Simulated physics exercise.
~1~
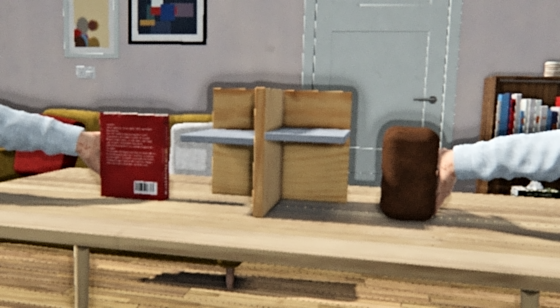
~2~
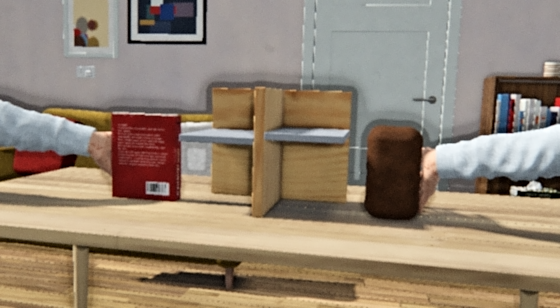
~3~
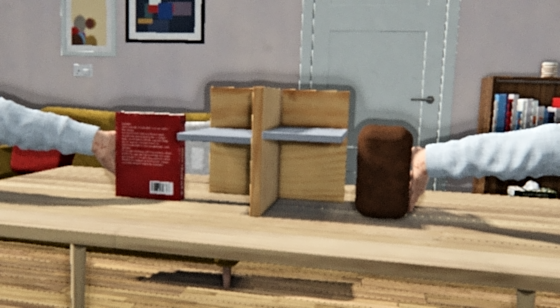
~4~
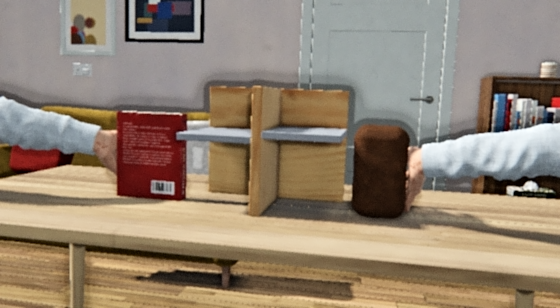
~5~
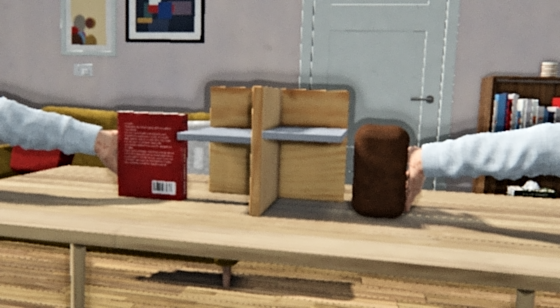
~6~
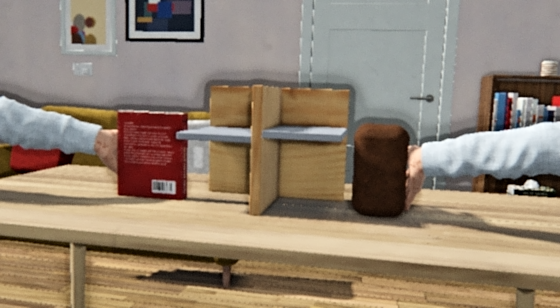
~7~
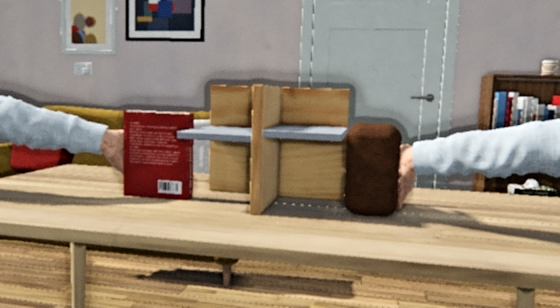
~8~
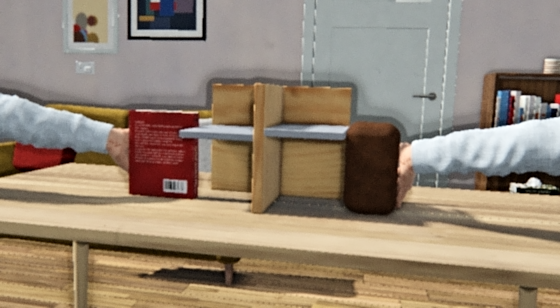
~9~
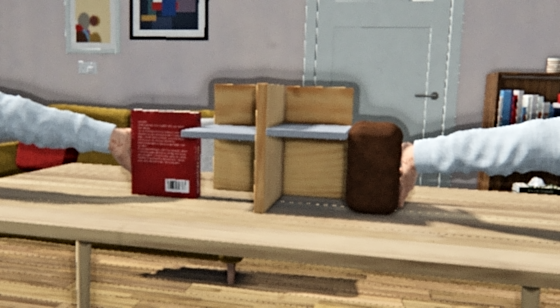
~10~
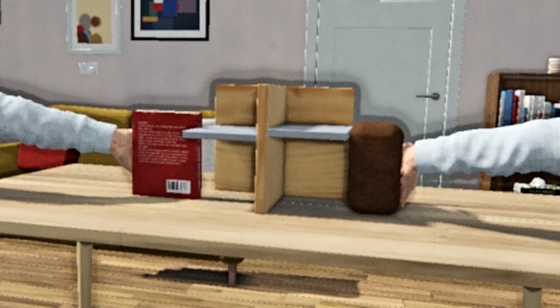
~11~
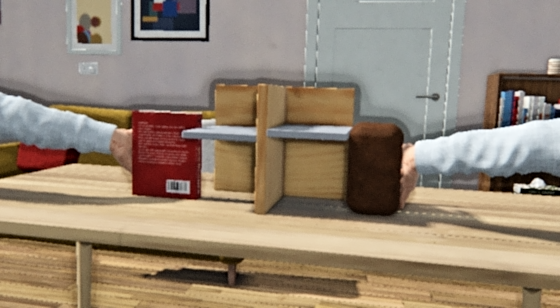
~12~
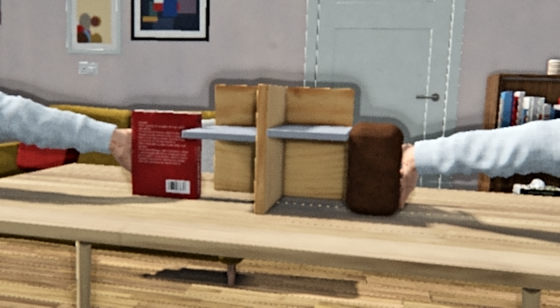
The video shows two hands sliding an upright red book from the left and a brown loaf from the right toward a wooden stand with a pale shelf on a table. Both pause briefly, move closer, then stop at the shelf without going under it.
